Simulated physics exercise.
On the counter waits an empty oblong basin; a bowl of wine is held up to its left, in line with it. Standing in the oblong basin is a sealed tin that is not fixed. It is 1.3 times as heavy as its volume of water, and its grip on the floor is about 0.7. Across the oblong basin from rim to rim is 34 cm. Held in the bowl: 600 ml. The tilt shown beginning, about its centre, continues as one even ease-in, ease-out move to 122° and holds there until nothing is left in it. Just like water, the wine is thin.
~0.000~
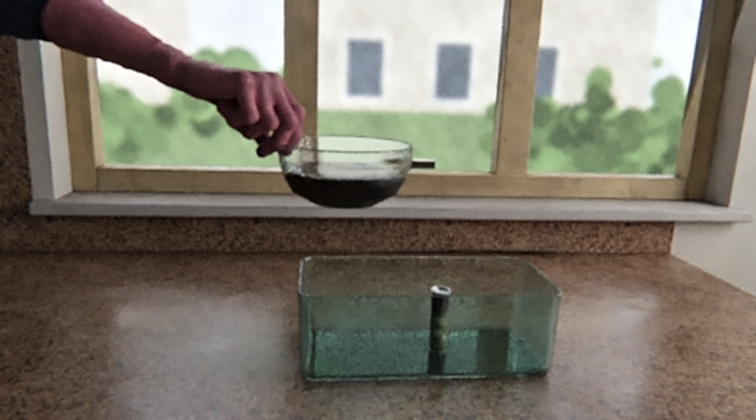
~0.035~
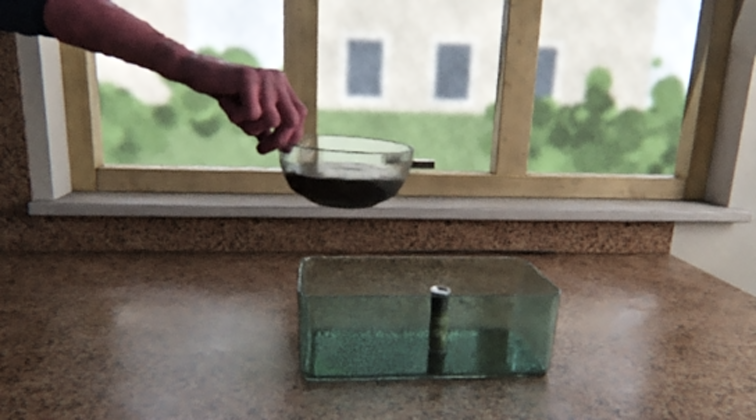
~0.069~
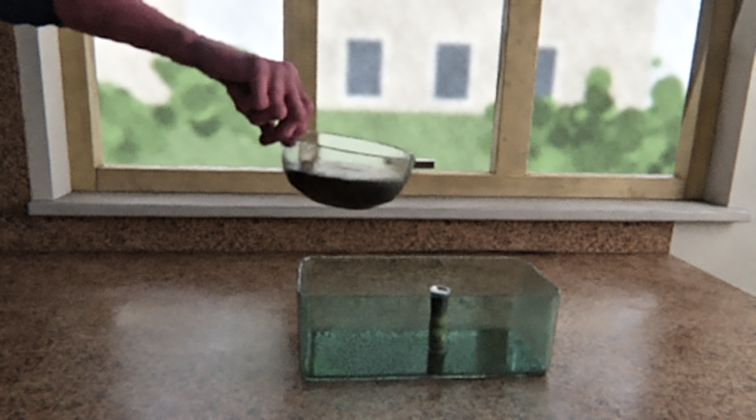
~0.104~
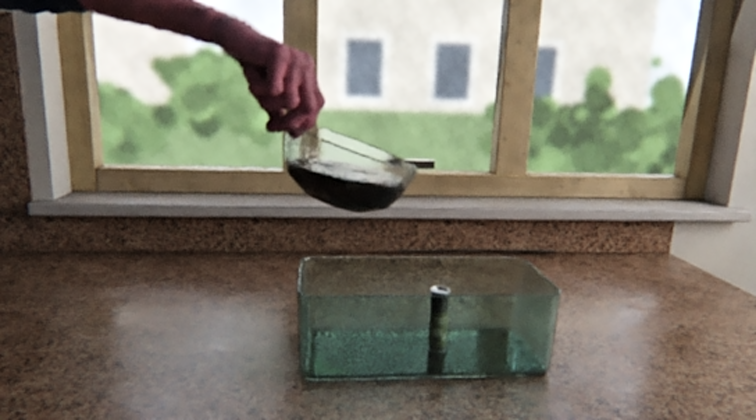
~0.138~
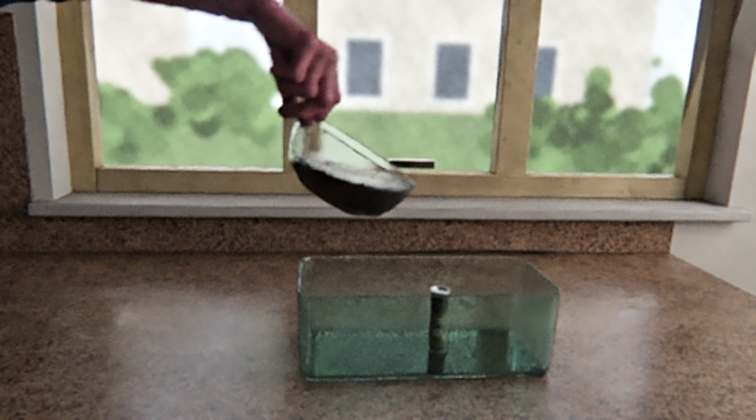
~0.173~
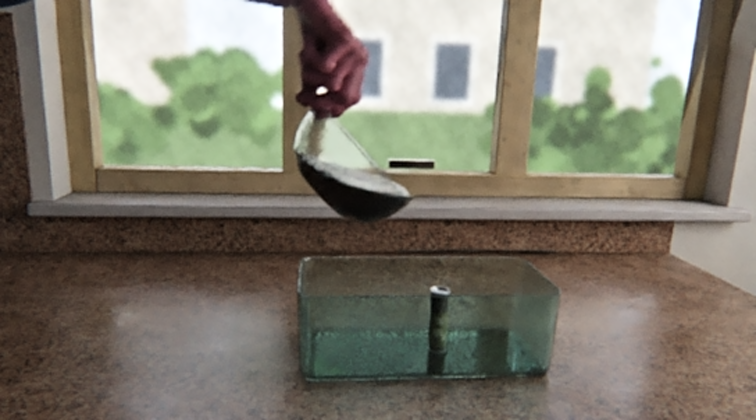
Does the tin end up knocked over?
Yes: I'd say it will come down.
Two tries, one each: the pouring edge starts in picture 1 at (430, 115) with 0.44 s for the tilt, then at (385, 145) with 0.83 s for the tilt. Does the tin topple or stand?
Run one: It tumbles. Run two: It does not tip.
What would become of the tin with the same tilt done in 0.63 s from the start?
So the tin will tip over.
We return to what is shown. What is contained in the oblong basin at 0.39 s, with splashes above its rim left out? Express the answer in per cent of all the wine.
82 %, roughly.
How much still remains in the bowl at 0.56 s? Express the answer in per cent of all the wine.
I'd say some 0 per cent remains.
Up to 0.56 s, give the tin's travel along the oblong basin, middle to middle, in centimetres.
It has moved some 5 cm.
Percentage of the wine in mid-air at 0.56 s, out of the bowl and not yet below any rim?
Near 8 percent.
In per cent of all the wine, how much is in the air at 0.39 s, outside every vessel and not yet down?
I'd put it at about 16 percent.
By 0.39 s the tilt is 121° and 2 per cent is still to pour; the tin stands where it began.
By 0.56 s the tilt is 122° and 0 per cent is still to pour; the tin leans 15°.
By 0.73 s the tilt is 122° and 0 per cent is still to pour; the tin leans 38°.
By 0.91 s the tilt is 122° and 0 per cent is still to pour; the tin lies on its side.
At rest the tin lies on its side.
